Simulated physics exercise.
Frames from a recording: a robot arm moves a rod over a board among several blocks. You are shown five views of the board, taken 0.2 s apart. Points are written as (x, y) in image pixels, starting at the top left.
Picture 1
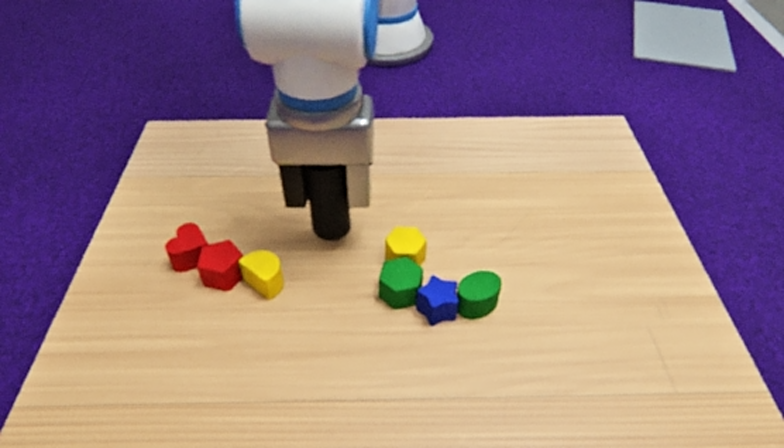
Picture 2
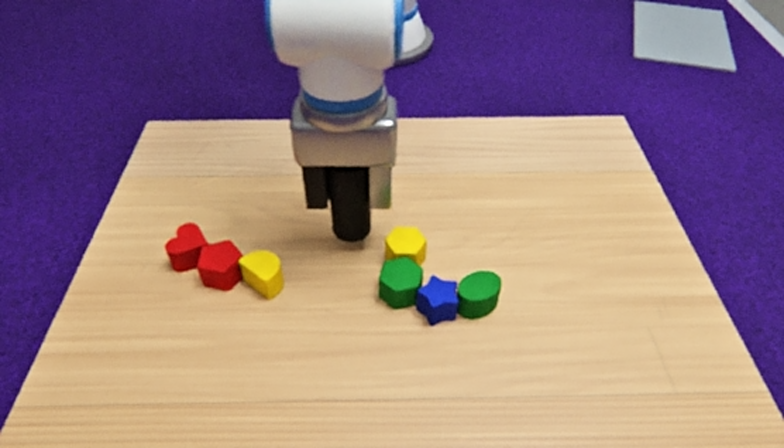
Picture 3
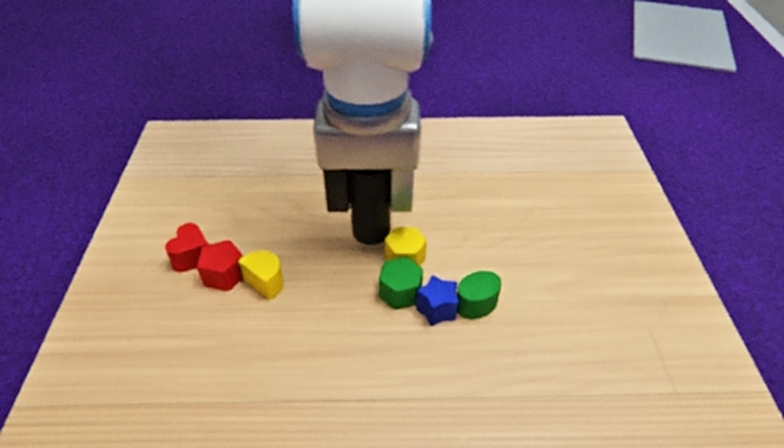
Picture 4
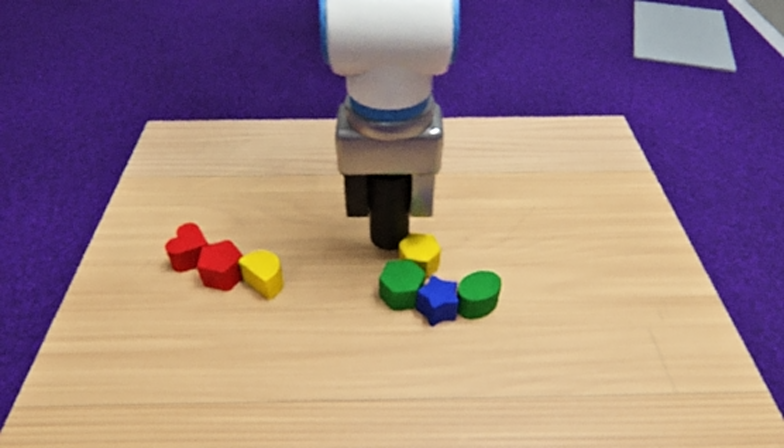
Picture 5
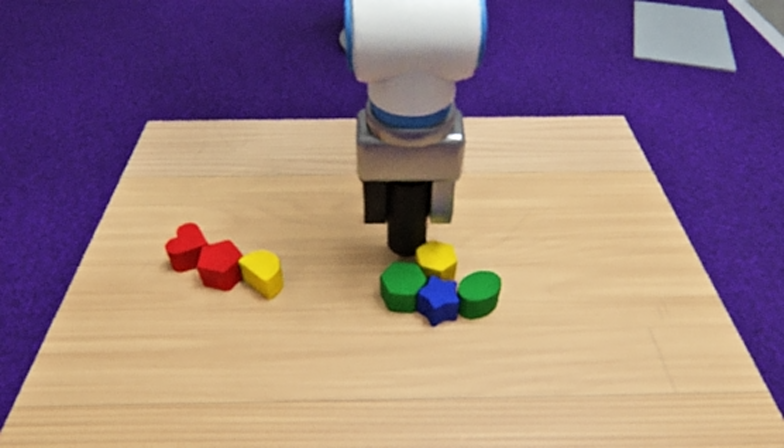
Robot arm sliding its black rod rightward across a wooden board, nudging a yellow hexagon slightly right beside green and blue blocks.
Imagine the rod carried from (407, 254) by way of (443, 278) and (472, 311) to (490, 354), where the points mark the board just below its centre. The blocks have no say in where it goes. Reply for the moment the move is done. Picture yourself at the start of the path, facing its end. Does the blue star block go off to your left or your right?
Answer: Right.
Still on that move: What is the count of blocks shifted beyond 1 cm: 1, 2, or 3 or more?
The push moves three or more blocks more than 1 cm.
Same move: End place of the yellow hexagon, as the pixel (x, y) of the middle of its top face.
When the path ends, it will be at (542, 341).
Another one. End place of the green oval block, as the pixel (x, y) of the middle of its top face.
Roughly at (582, 339).
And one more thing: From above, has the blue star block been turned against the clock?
No, it doesn't check out.
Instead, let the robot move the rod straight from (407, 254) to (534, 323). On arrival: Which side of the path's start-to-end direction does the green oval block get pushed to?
It's set to shift right.
What follows on the original path. One third of the way, rod (445, 269); yellow hexagon (480, 280); blue star block (442, 296), turned 30° clockwise; green oval block (509, 302).
Two thirds of the way, rod (474, 302); yellow hexagon (514, 311), turned 20° anticlockwise; blue star block (446, 314), turned 95° clockwise; green oval block (552, 327), turned 25° anticlockwise.
At the end, rod (492, 344); green hexagon unmoved; yellow hexagon (542, 341), turned 55° anticlockwise; blue star block (448, 323), turned 140° clockwise; green oval block (582, 339), turned 55° anticlockwise.
